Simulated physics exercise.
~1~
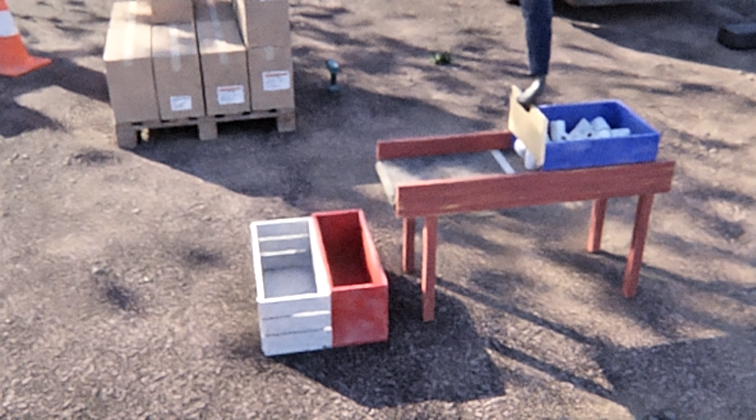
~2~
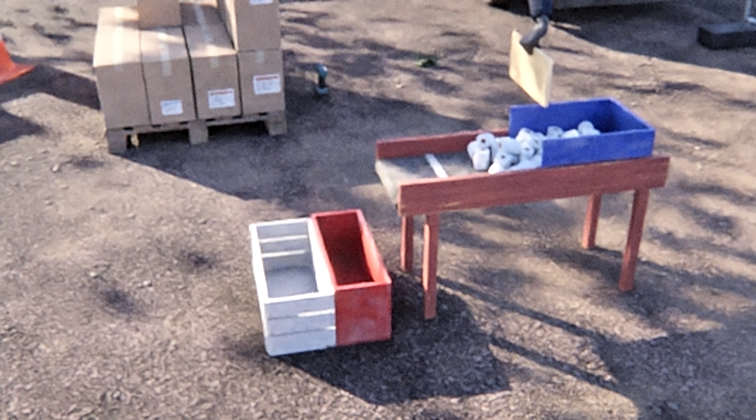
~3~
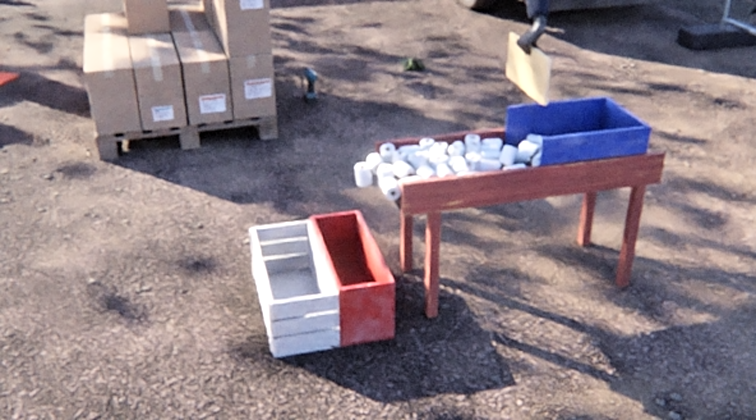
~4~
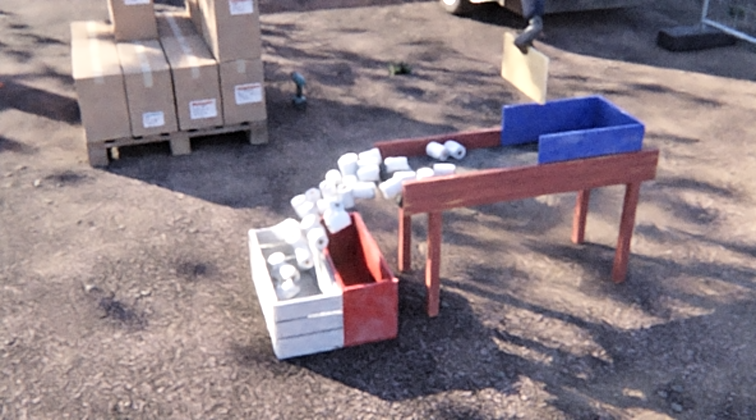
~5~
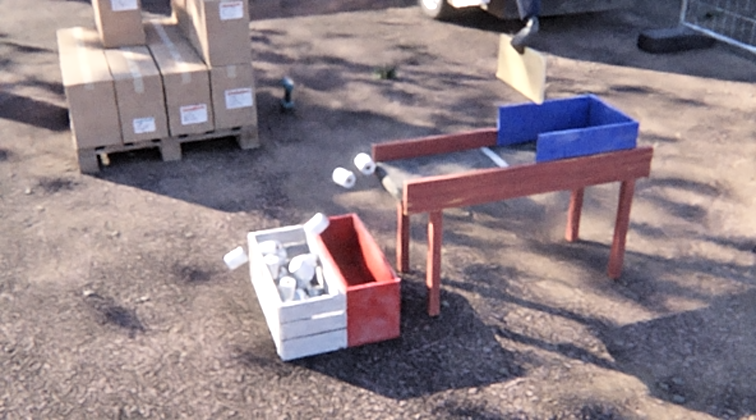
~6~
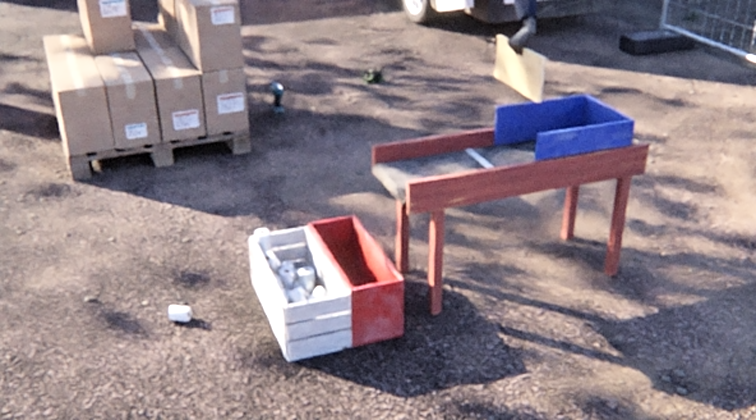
In this clip, a gate lifts from a blue pen of white paper rolls, and a conveyor carries them left and throws them off its end, past a red tub; nearly all land in the white tote beyond, while one ends up on the ground past it.
